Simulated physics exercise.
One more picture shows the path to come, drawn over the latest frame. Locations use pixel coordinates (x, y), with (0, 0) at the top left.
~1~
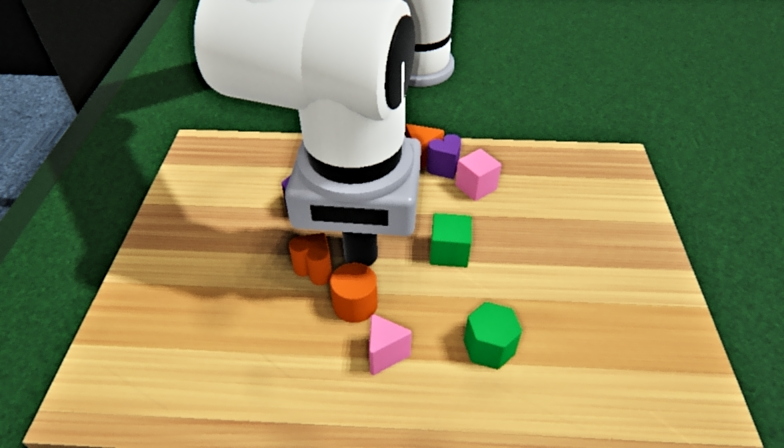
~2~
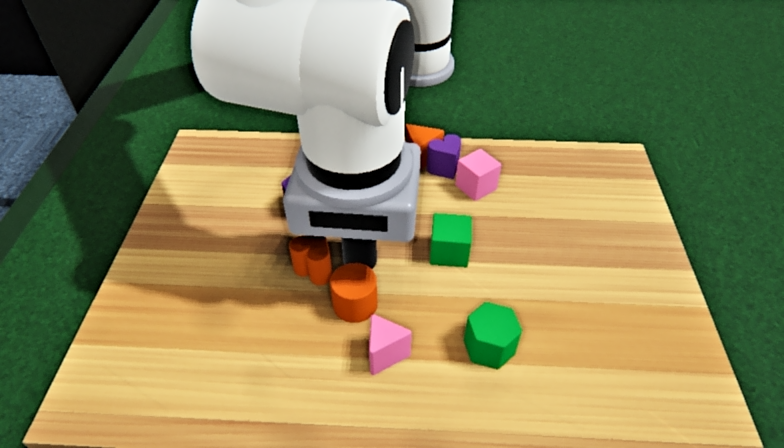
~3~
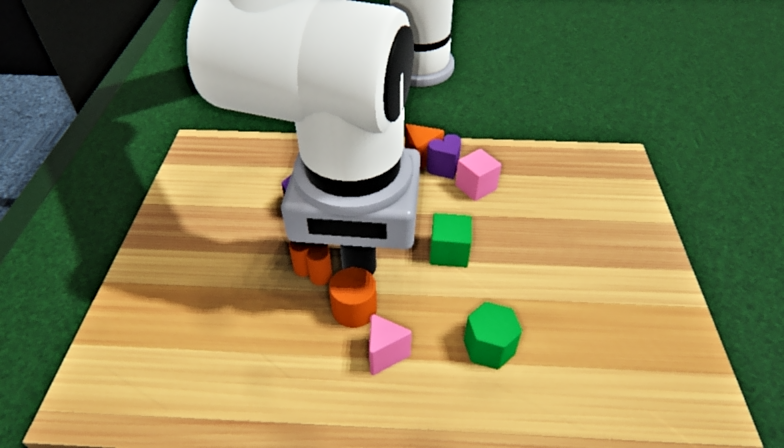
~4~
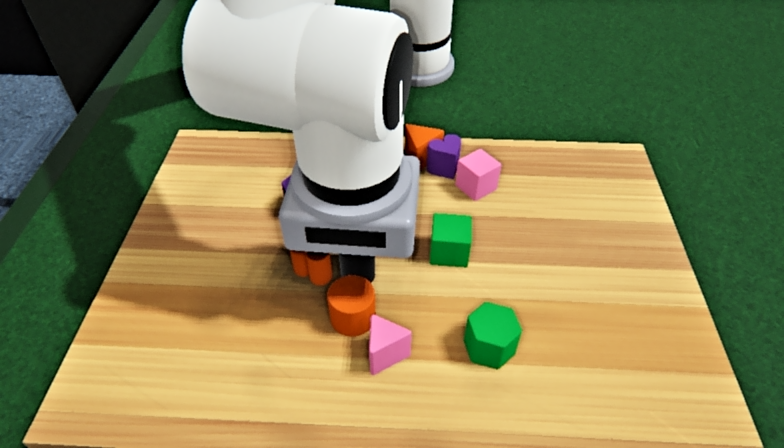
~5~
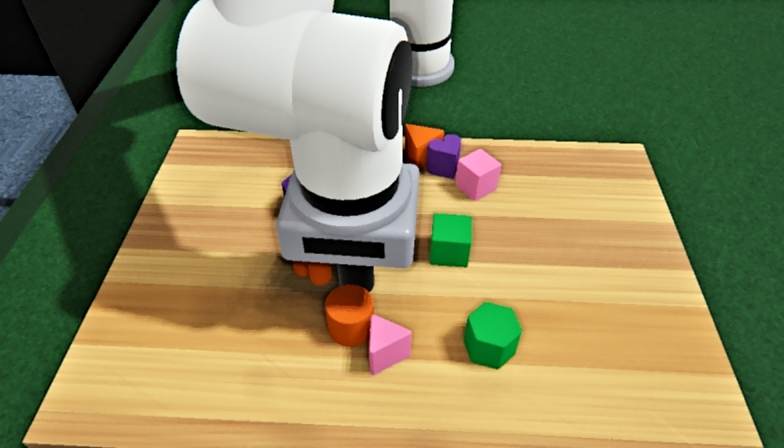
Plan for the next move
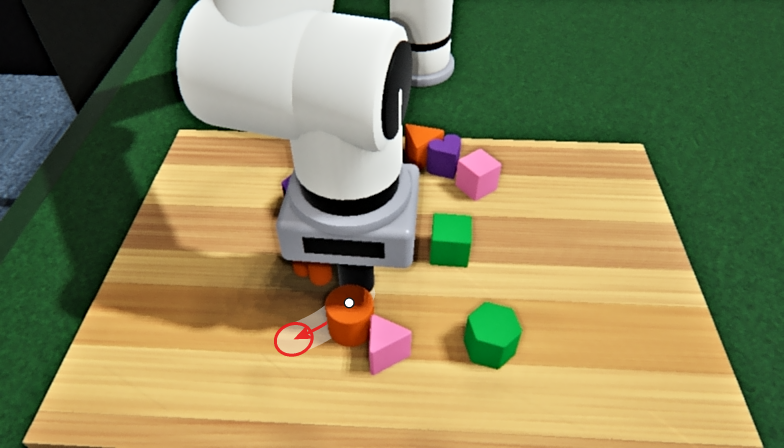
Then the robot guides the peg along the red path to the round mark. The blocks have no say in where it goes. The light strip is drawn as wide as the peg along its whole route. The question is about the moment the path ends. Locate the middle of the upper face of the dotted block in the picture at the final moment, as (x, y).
At pixel (335, 335).
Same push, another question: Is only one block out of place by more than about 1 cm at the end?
Final answer: Yes.
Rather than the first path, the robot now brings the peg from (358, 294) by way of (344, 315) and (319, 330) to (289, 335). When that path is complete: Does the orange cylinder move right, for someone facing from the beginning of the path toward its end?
I'd say no.
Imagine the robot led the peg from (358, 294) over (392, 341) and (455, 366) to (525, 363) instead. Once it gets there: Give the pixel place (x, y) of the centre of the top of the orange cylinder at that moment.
Close to (347, 331).
Path on the board, from (358, 294) over (341, 312) and (320, 327) to (294, 339); the dot is on the orange cylinder.
On the path given first. Halfway along, peg (329, 311); orange cylinder (338, 331).
At the end, peg (292, 330); orange heart-shaped block in place; orange cylinder (335, 335).
